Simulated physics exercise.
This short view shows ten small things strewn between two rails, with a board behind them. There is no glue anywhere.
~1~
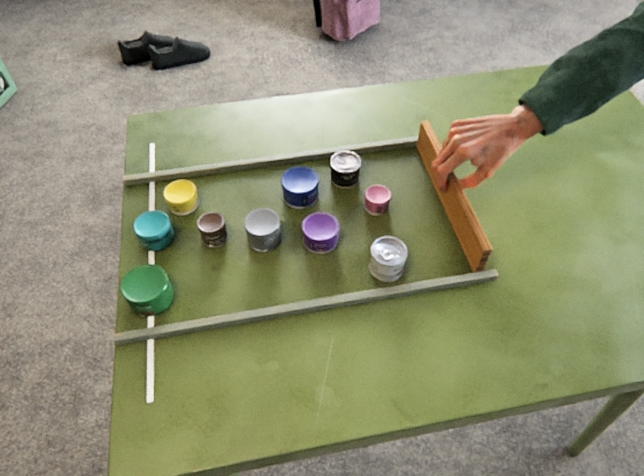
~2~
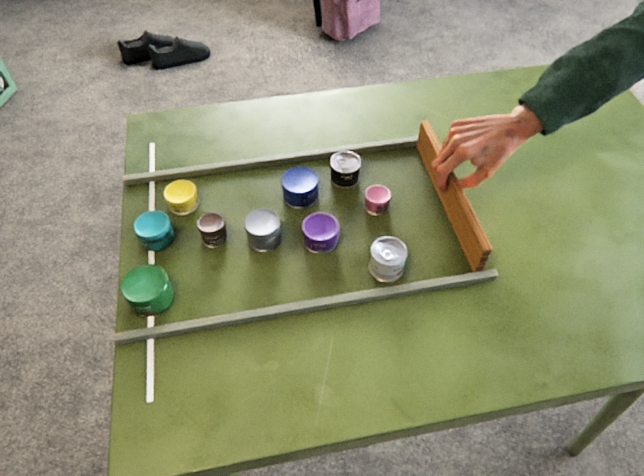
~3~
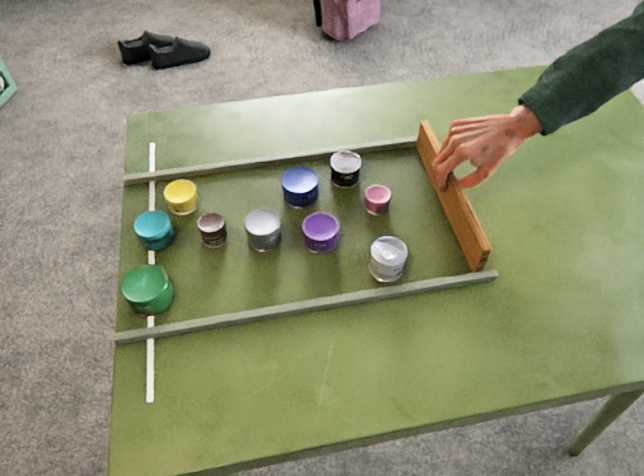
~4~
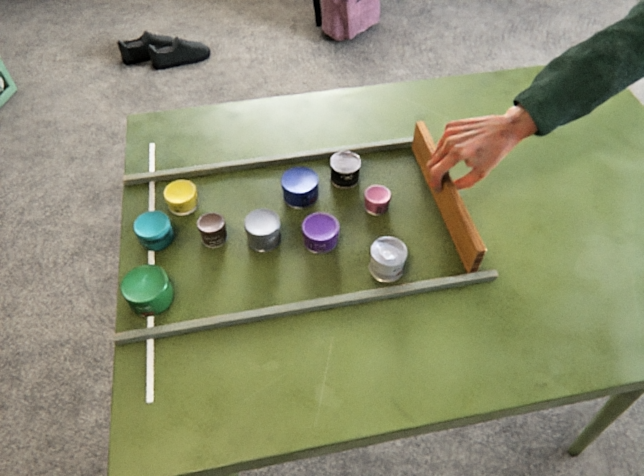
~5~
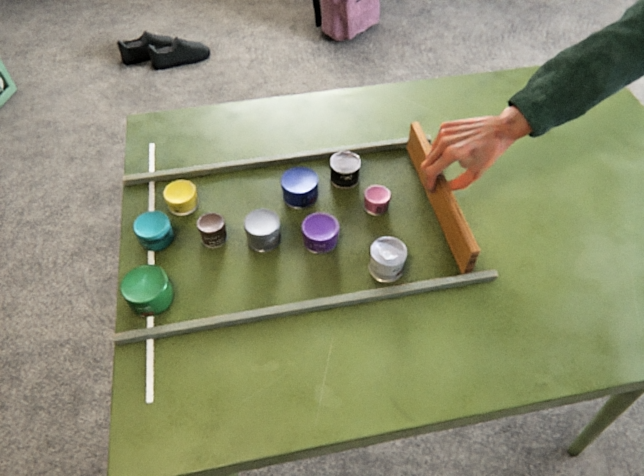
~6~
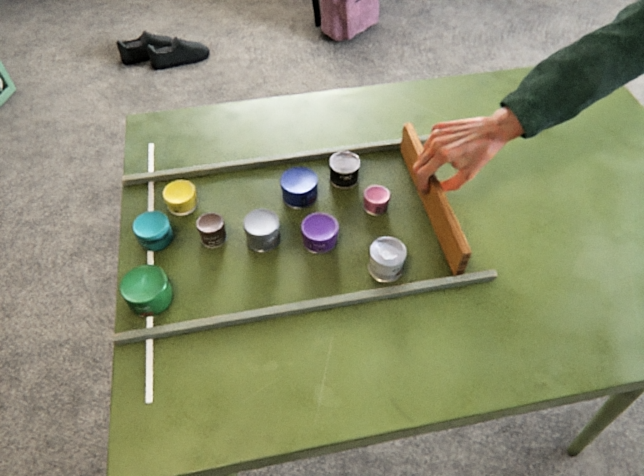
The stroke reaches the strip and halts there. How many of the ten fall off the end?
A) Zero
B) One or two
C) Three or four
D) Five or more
(D) Five or more.
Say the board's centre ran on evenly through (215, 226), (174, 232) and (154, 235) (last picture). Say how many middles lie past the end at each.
Counts: 0, 1, 5.
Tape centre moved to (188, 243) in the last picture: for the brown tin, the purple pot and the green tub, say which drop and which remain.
Brown tin stays put, purple pot stays put, green tub stays put.
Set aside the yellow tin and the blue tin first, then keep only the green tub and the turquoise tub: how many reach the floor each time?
3 for the first case, 3 for the second.
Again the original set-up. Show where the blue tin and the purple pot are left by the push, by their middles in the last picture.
The first sits around (129, 217), while the other sits around (128, 273).
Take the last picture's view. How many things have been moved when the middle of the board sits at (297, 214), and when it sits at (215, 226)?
Well, it's 6 at the first one and 9 at the second.
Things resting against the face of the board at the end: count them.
Number: 5.
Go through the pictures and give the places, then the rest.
In the first frame, green tub (148, 291); turquoise tub (154, 231); yellow tin (182, 197); board (450, 191); tape (151, 249).
In the second frame, turquoise tub (154, 231); pink tin (377, 200).
In the third frame, yellow tin (182, 197); purple pot (321, 233).
In the fourth frame, green tub (148, 291); blue tin (300, 188).
In the fifth frame, turquoise tub (154, 231); black tin (345, 170).
In the sixth frame, green tub (147, 291); turquoise tub (153, 231); yellow tin (181, 198); board (431, 194); tape (150, 249).
A little later, none off yet; green tub at rest near (147, 291); turquoise tub at rest near (153, 231); yellow tin at rest near (181, 198).
Next, none off yet; green tub at rest near (147, 291); turquoise tub moving near (145, 231); yellow tin at rest near (181, 198).
When it is over, the number that fall off is five or more; down, grey pot, brown tin, yellow tin, turquoise tub and green tub.
